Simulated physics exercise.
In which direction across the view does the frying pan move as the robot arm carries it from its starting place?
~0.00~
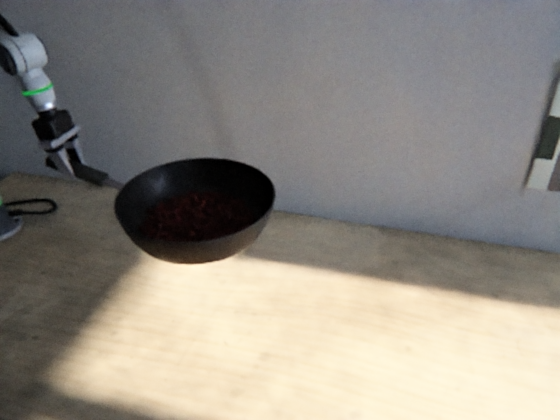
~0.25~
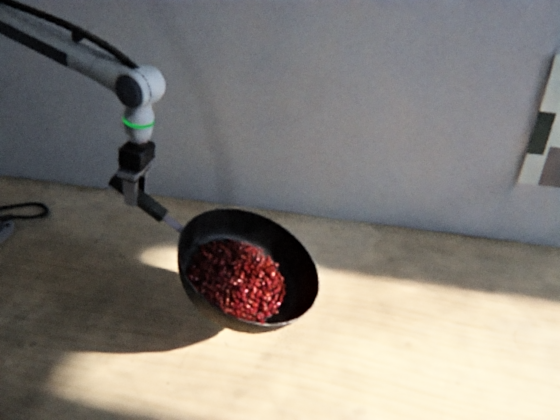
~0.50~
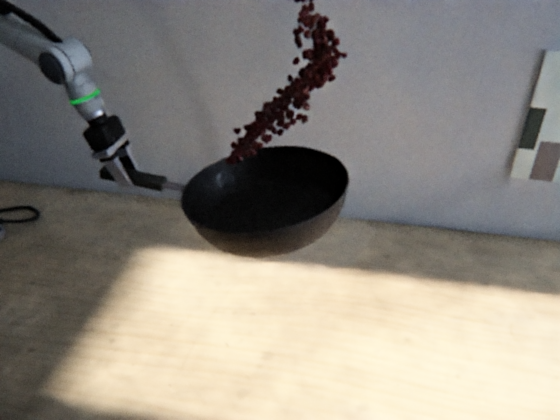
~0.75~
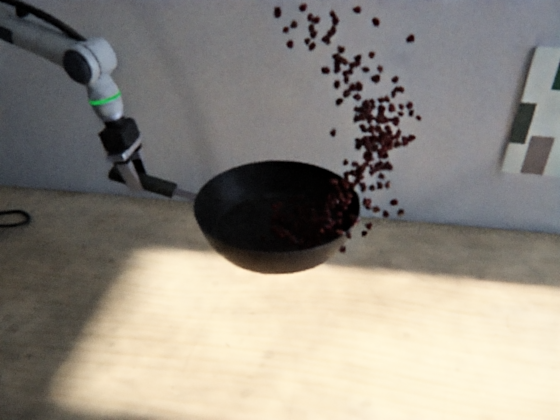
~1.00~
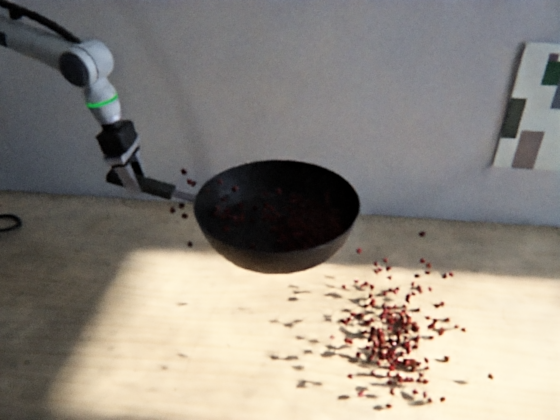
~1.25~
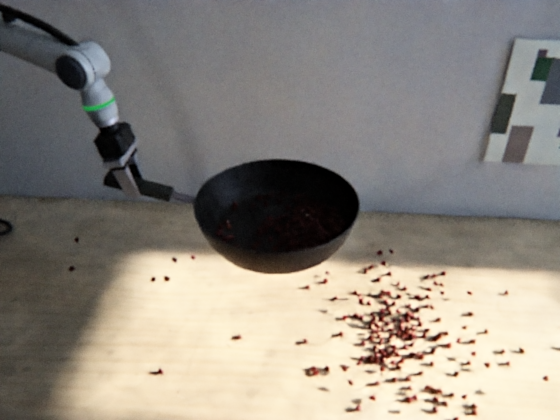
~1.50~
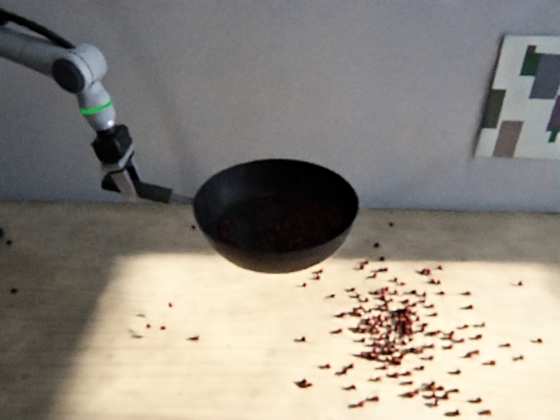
The frying pan moves to the right from where it starts.
